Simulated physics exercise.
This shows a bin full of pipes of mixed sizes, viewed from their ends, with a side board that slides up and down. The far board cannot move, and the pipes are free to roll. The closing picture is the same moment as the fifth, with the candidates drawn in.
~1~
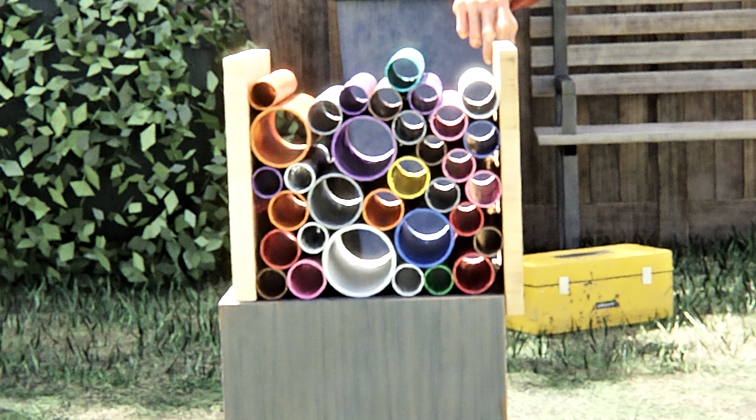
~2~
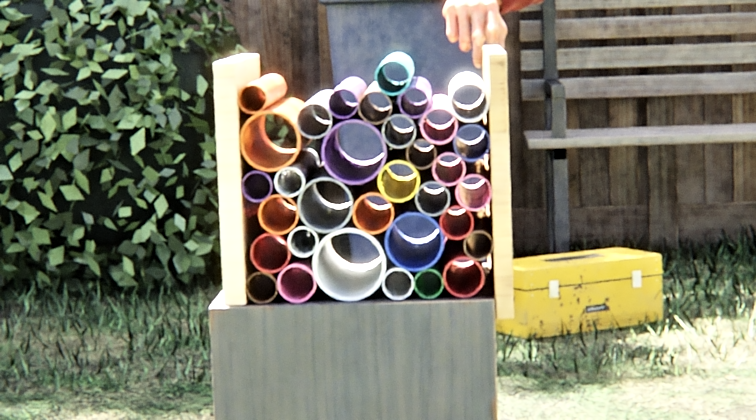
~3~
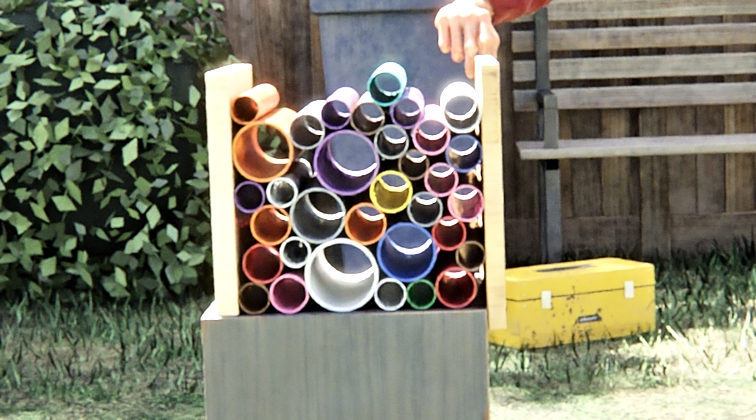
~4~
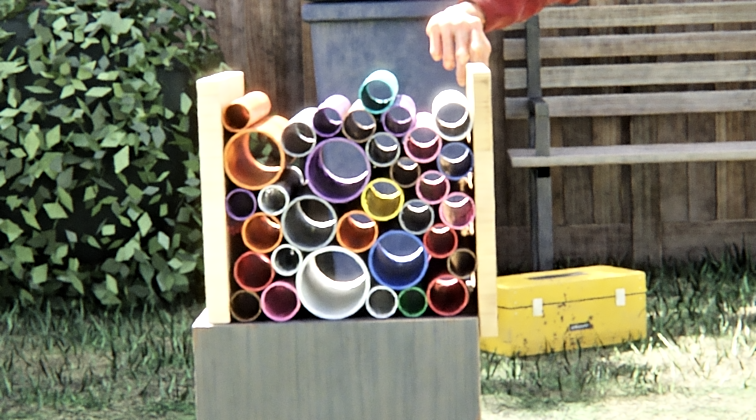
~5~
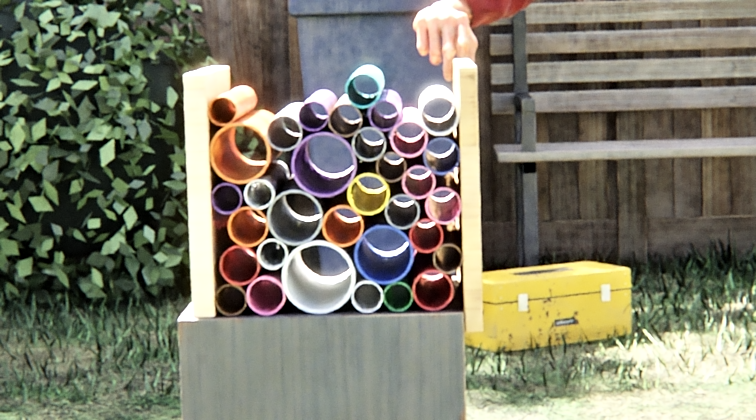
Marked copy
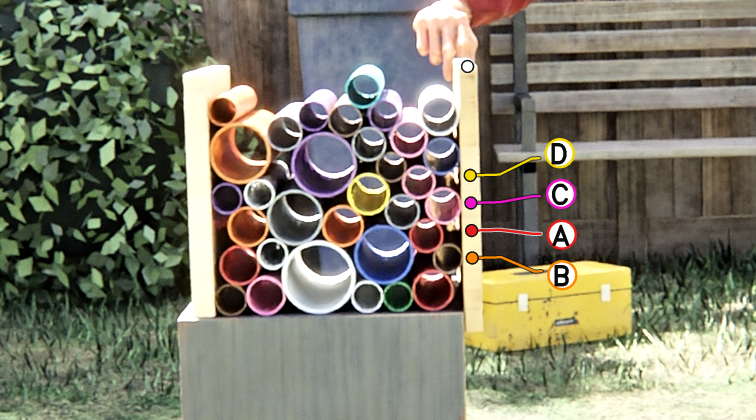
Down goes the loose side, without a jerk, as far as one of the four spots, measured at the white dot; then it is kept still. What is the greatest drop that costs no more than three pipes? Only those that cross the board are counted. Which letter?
Down to D.
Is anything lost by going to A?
Yes, at A.
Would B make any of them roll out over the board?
At B: Yes.
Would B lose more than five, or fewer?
At B, more than five.
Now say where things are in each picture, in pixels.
The first picture shows an orange pipe (289, 210); a purple pipe (267, 182); a grey pipe (409, 127).
The second picture shows a grey pipe (399, 131); a purple pipe (343, 103).
The third picture shows side board (489, 183); a brown pipe (254, 298).
The fourth picture shows a red pipe (447, 296); a white pipe (287, 260).
The fifth picture shows an orange pipe (248, 227); a purple pipe (227, 198); a grey pipe (369, 144).
On the marked copy, A at (471, 230); B at (472, 258); C at (471, 203); D at (470, 175); the white dot at (467, 66).
Following D. Soon after the start, top of the board (460, 118).
Later, top of the board (461, 175).
In the end, top of the board (461, 175), one out over the board.
As for the rest, A more than three out over the board; B more than three out over the board; C more than three out over the board.
